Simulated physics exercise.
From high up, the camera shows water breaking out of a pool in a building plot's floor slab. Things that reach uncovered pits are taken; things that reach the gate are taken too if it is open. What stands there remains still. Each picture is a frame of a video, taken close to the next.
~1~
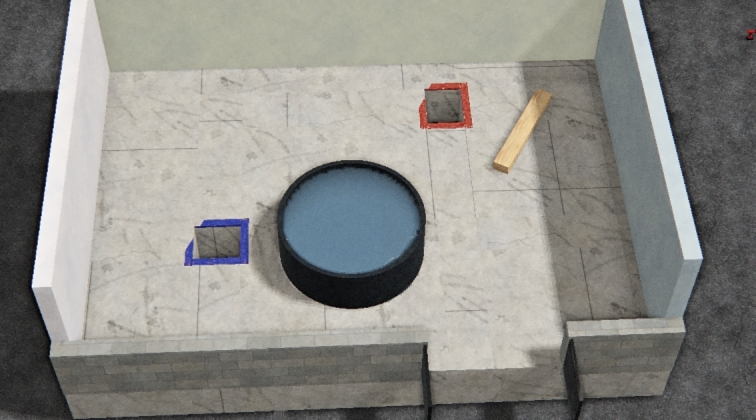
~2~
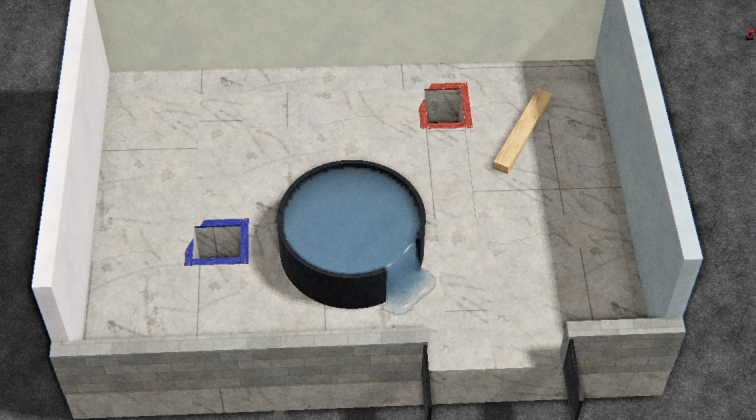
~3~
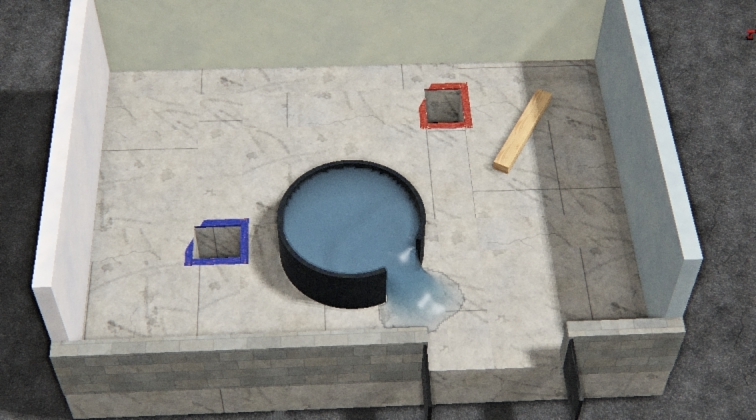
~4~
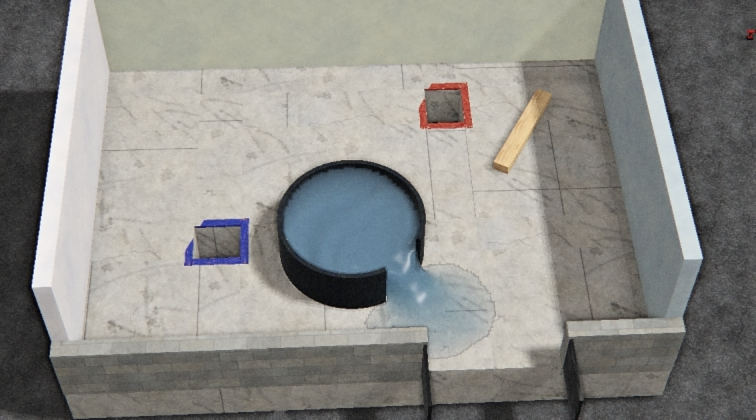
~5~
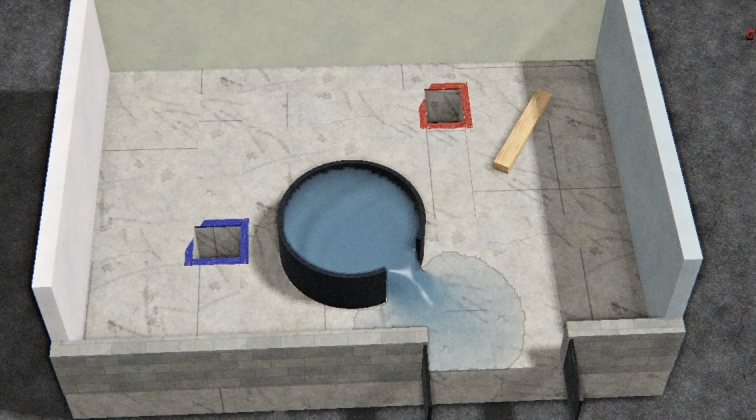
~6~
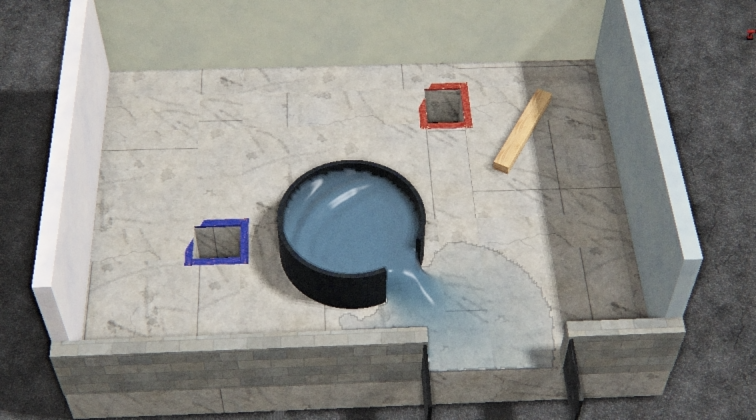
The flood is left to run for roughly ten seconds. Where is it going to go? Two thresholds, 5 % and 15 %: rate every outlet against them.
Rating by outlet: Gate - above both, blue pit - below both, red pit - below both.
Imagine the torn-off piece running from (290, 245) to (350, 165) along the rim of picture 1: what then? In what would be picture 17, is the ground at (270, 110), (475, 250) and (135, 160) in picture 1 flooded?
In the order asked: Sodden, out of reach, sodden.
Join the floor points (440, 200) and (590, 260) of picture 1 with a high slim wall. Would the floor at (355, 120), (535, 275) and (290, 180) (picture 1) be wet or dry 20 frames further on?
Okay, the first comes out left untouched, the next soaked, and the last left untouched.
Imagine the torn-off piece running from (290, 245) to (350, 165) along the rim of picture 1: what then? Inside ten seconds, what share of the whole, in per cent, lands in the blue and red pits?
In percent: Blue 35, red 10.
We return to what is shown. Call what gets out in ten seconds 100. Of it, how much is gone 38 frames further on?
Close to 80 per cent.
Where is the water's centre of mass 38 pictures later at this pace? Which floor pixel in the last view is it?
The water's centre sits above (423, 248).
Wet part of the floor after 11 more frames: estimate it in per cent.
Estimate: Some 20 in a hundred.
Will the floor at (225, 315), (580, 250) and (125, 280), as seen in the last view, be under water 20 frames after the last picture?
One by one: Waterlogged / waterlogged / left dry.
A moment on, water covers 15 % of the floor; the gate 9 %, the blue pit 0 %, the red pit 0 %.
Next, water covers 20 % of the floor; the gate 18 %, the blue pit 0 %, the red pit 0 %.
Then, water covers 30 % of the floor; the gate 29 %, the blue pit 0 %, the red pit 0 %.
Later, water covers 40 % of the floor; the gate 41 %, the blue pit 0 %, the red pit 0 %.
In the end, water covers 50 % of the floor; the gate 50 %, the blue pit 1 %, the red pit 1 %.
